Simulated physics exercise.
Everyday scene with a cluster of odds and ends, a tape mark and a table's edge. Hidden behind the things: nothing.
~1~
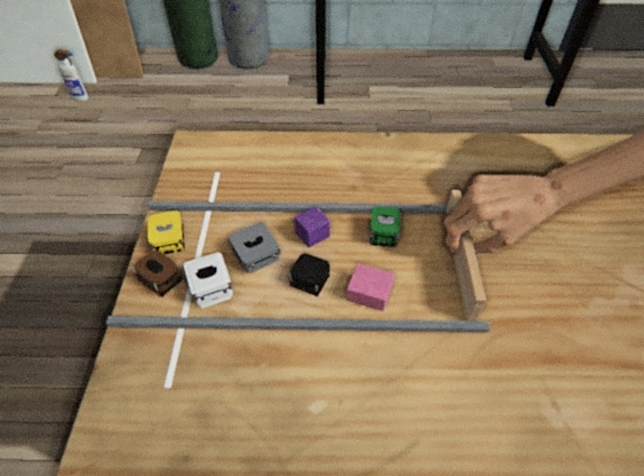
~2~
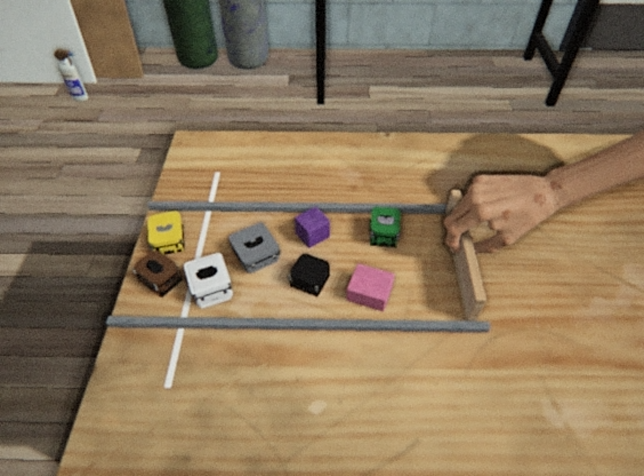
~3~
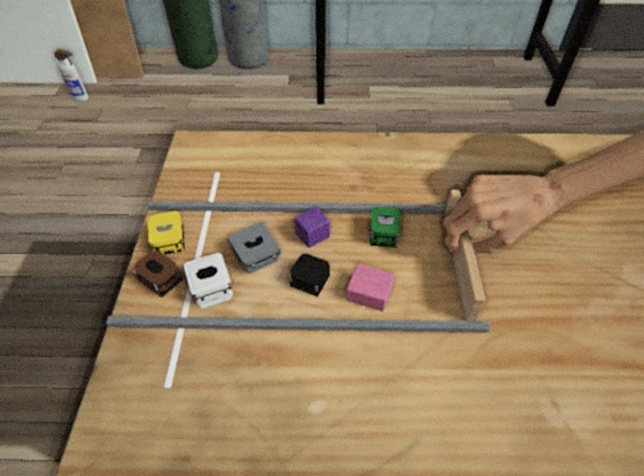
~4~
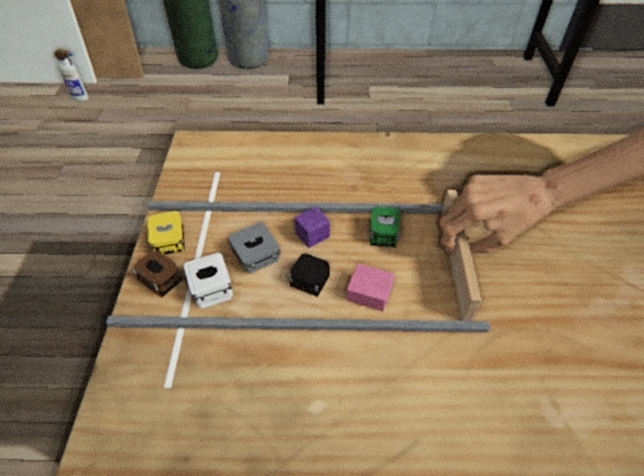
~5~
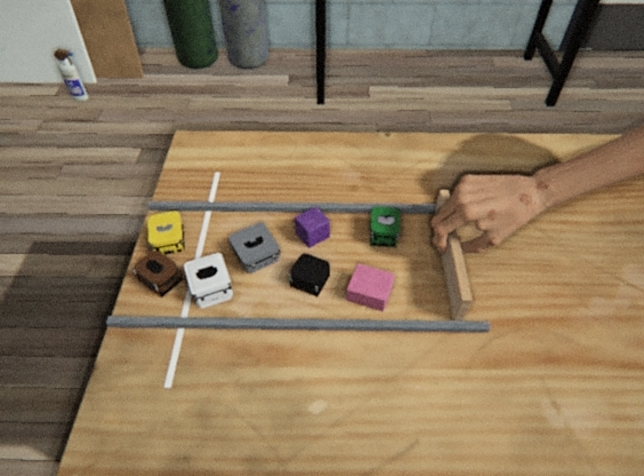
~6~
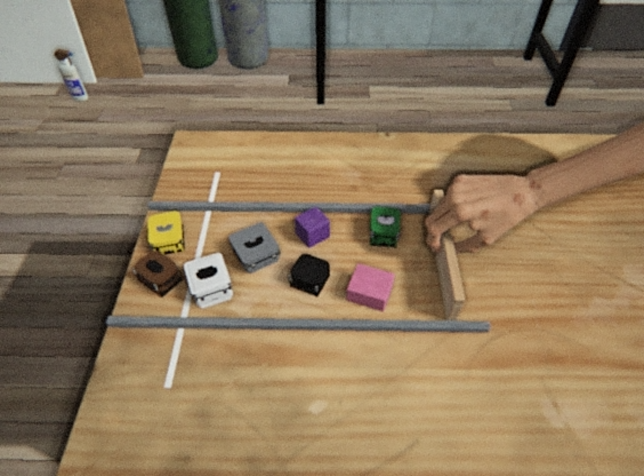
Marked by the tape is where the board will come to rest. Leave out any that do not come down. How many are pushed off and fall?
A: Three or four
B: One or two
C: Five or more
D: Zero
B.
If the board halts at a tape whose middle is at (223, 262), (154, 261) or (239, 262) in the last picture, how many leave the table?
Those tries give 0, 5 and 0.
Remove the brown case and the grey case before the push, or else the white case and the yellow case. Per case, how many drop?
In the first try 1, in the other 0.
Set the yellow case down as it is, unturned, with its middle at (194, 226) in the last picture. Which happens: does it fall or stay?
Result: It does not stay.
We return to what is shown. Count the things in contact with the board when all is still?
At rest, 3 are in contact.
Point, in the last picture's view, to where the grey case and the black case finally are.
Look around (148, 246) for the first and around (181, 257) for the second.
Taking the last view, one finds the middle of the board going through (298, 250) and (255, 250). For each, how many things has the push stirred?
So far 5, and 7 at the second.
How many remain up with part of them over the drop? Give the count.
The number overhanging is 2.
Early on, none off yet; yellow case at rest near (167, 234); brown case at rest near (158, 273); white case at rest near (209, 280).
Finally, the number that fall off is one or two; lost, brown case and yellow case.
